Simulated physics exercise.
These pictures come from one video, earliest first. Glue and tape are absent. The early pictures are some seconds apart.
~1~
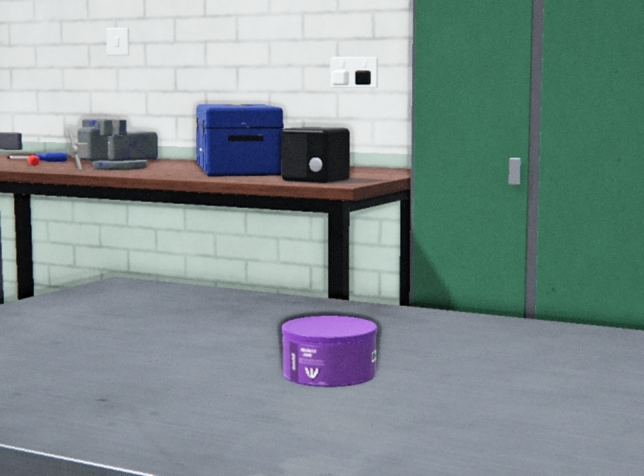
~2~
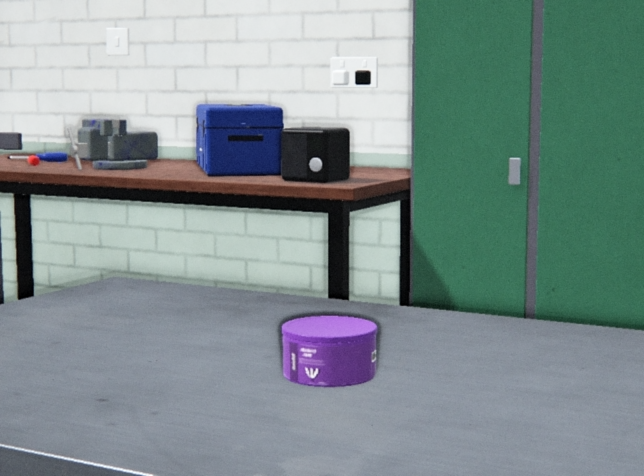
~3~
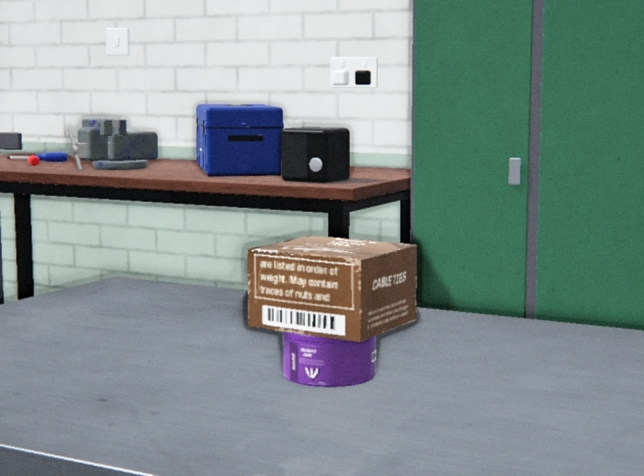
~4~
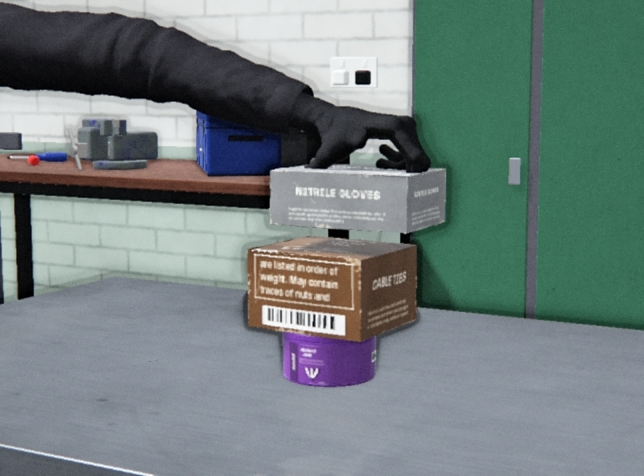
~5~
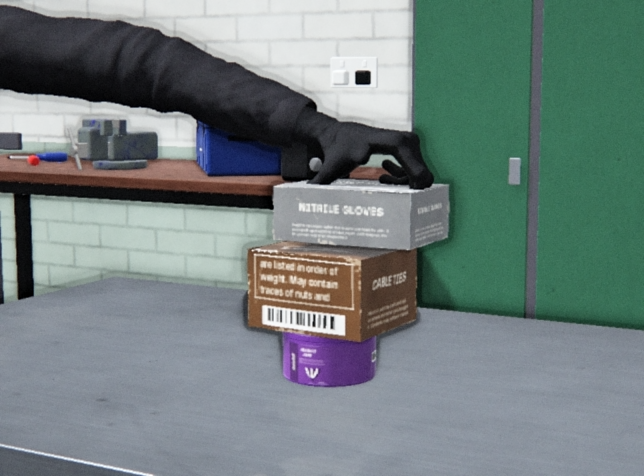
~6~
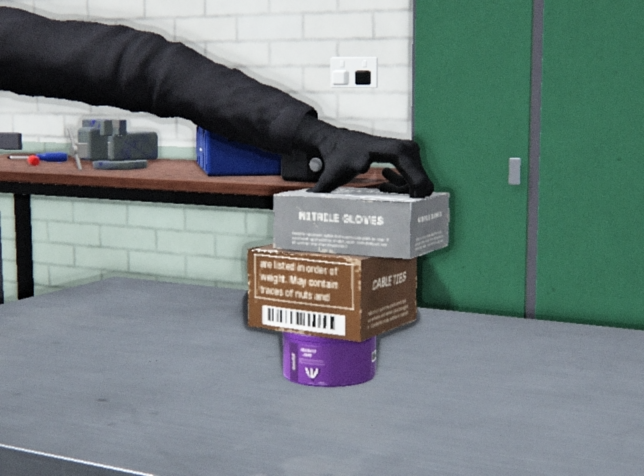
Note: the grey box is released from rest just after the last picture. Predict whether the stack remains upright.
The build stays upright.
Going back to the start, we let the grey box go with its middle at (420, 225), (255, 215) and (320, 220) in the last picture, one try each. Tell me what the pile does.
Well, in the first case it tumbles down, in the second it tumbles down, and in the third it stays steady.
Then, 0.20 s past the last view, nothing moves.
Then, 0.70 s past the last view, grey box resting near (362, 221).
Finally, all 3 still in place. Final places as the last picture's camera would see them, grey box near (362, 221). The pile keeps its balance.
